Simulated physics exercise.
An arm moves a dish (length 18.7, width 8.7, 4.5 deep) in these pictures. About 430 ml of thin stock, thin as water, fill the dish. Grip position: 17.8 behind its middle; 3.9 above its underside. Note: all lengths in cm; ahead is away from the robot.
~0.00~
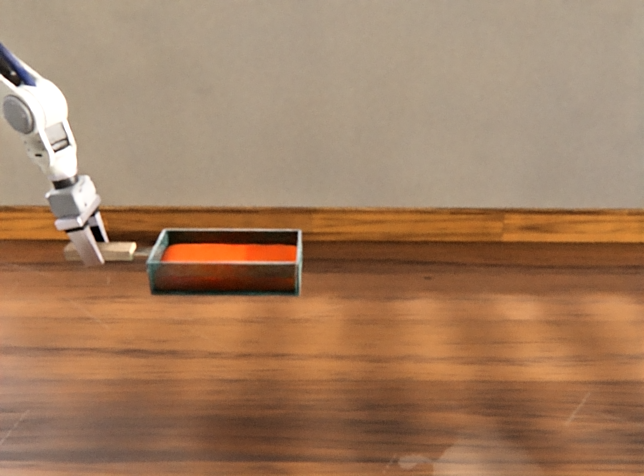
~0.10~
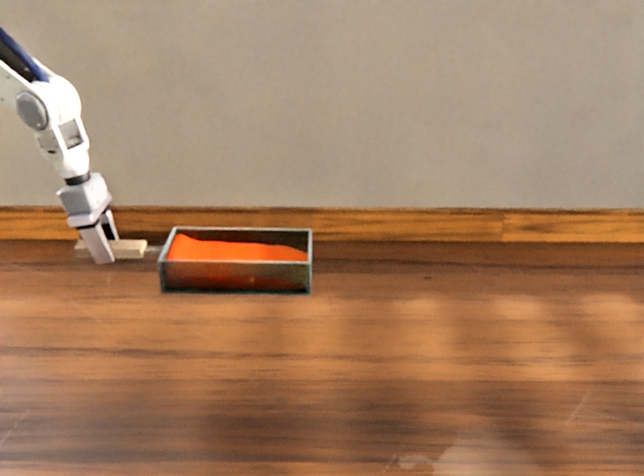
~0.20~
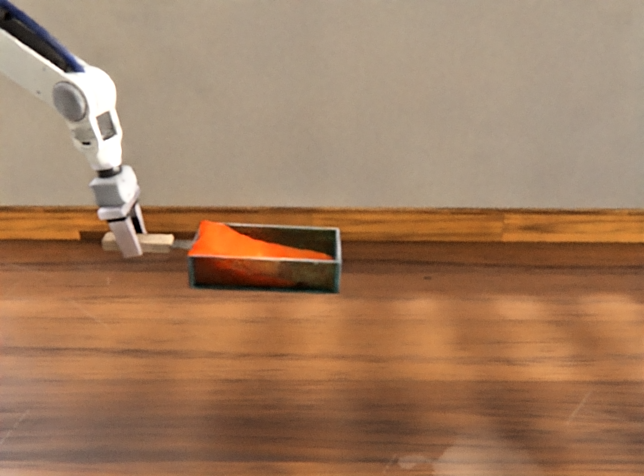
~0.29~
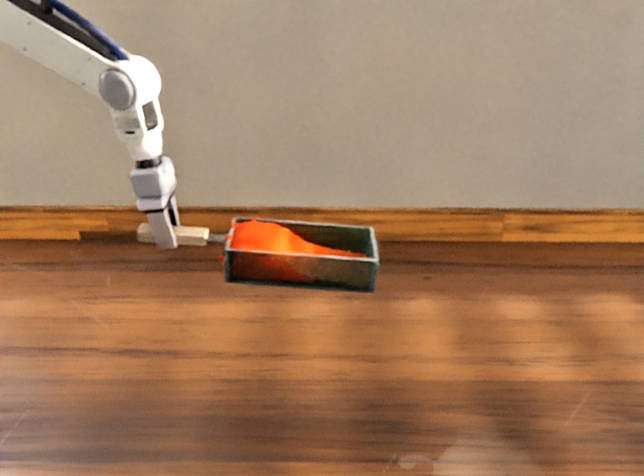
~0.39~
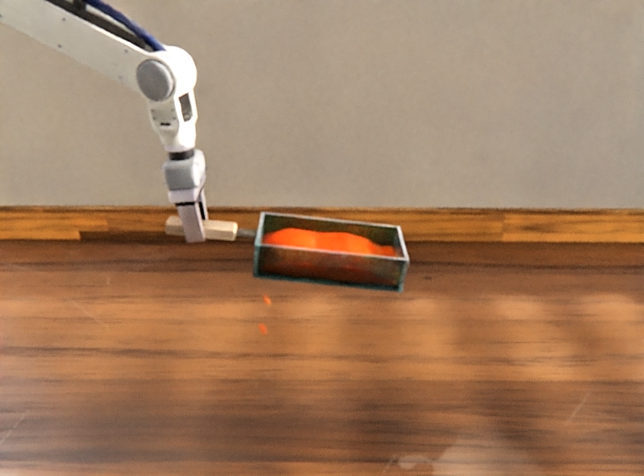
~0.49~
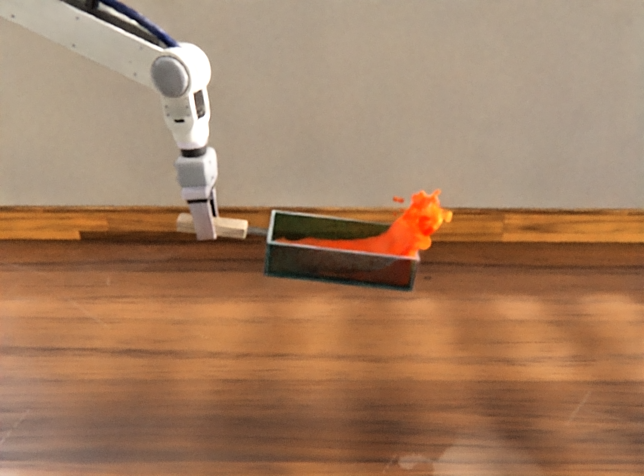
A robot arm moves a dish right, tilting it as orange liquid sloshes and splashes out.
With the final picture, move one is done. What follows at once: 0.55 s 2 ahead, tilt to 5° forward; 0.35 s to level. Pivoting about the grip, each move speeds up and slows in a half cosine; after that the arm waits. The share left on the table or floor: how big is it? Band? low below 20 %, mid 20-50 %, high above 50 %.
Mid.
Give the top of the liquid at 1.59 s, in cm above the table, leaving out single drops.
The liquid tops out near 22 cm above the table.
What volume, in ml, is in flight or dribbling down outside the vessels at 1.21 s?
About 0 ml.
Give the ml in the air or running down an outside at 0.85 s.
Close to 5 ml of it.
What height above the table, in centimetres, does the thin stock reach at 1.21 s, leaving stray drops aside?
Some 21 cm.
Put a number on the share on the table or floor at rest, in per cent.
It should be about 35 percent.
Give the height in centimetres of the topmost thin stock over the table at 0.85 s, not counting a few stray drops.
Up to 21 cm.
After 0.85 s, tilted 6° forward, liquid up to 25 above the table; 285 ml in the dish, 135 ml on the table or floor, 5 ml in the air or running down outside.
After 1.21 s, tilted 3° forward, liquid up to 21 above the table; 285 ml in the dish, 145 ml on the table or floor.
After 1.59 s, level, liquid up to 22 above the table; 285 ml in the dish, 145 ml on the table or floor.
After 2.39 s, level, liquid up to 22 above the table; 285 ml in the dish, 145 ml on the table or floor.
At rest, 285 ml in the dish, 145 ml on the table or floor. That is 34 % on the table or floor.
